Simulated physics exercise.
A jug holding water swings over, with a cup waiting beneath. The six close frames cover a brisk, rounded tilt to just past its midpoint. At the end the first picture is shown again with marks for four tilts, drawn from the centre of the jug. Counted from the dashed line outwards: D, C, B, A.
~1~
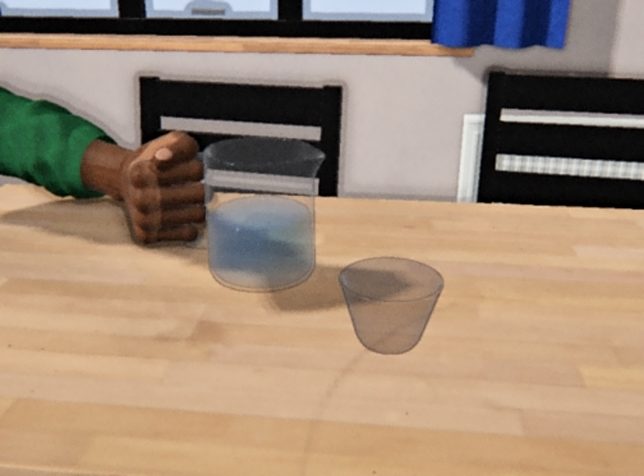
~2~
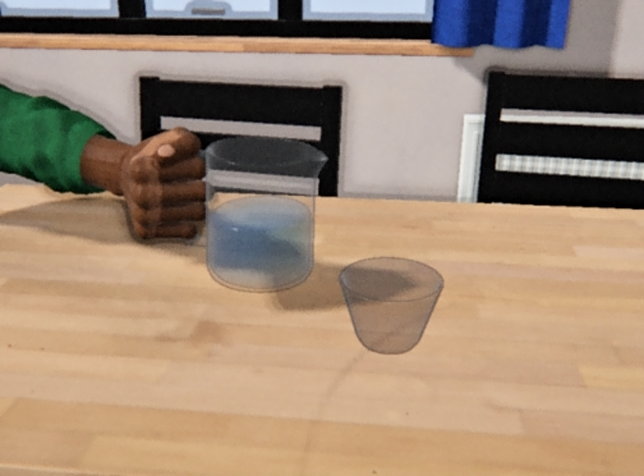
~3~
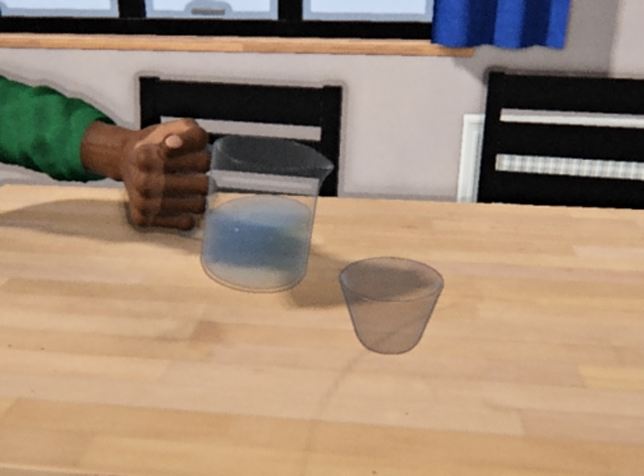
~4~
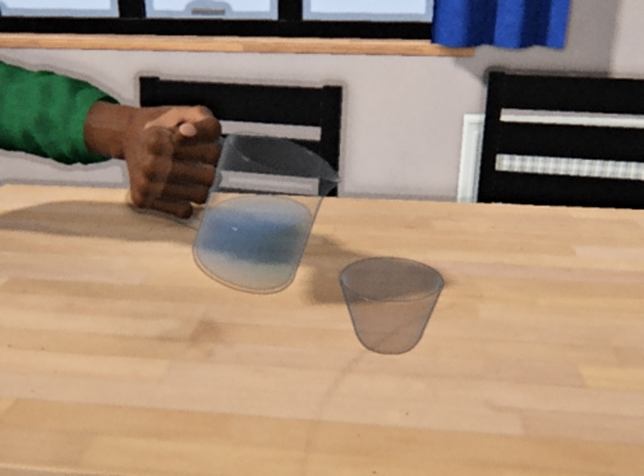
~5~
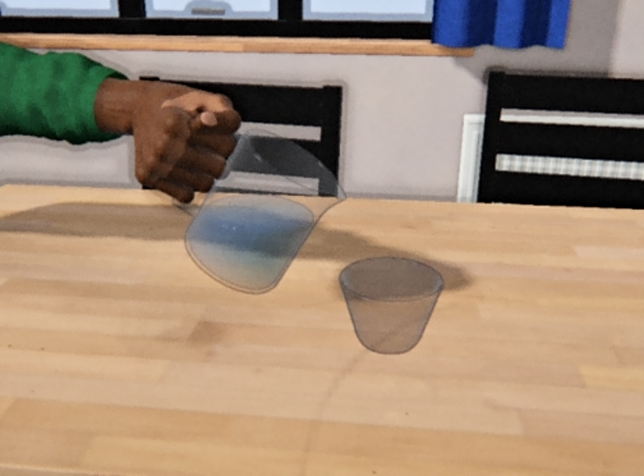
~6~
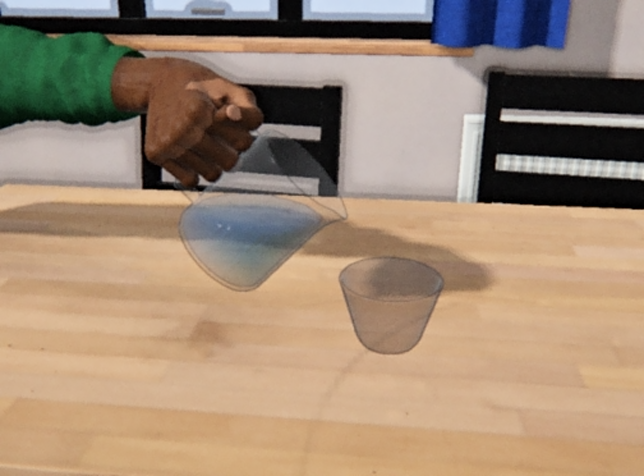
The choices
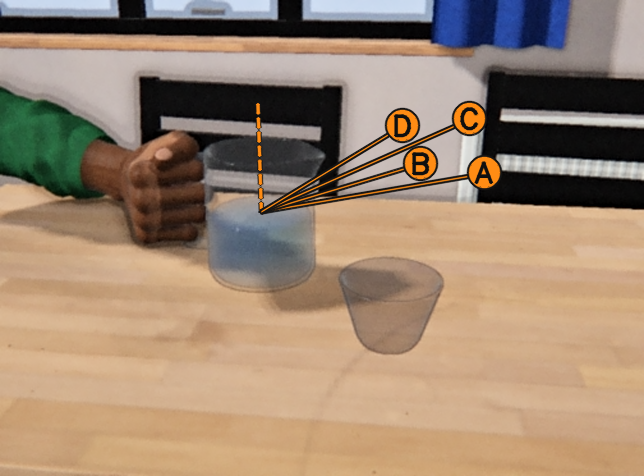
A hand in a green sleeve tilting a clear jug of blue water rightward above a wooden table, beside an empty cup.
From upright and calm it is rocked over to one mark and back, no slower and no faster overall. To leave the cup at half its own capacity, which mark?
B is best.
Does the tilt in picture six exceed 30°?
Yes, it does.
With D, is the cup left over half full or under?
Under.
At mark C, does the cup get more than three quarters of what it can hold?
No.
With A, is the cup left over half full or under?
Over.
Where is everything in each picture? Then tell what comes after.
Upright, lip at (322, 156); rim of the cup round (391, 278); nothing has left yet, in the first picture.
Tipped about 2°, lip at (325, 158); nothing has left yet, in the second picture.
Tipped about 9°, lip at (331, 166); nothing has left yet, in the third picture.
Tipped about 19°, lip at (338, 180); nothing has left yet, in the fourth picture.
Tipped about 31°, lip at (344, 197); nothing has left yet, in the fifth picture.
Tipped about 44°, lip at (346, 216); nothing has left yet, in the sixth picture.
On the marked copy, A at (467, 176); B at (404, 168); C at (453, 126); D at (388, 134).
If A is chosen, the cup ends with about 66 % of what it can hold; 5 % of the water is spilt.
If B is chosen, the cup ends with about 49 % of what it can hold.
If C is chosen, the cup ends with about 27 % of what it can hold.
If D is chosen, the cup ends with about 11 % of what it can hold.
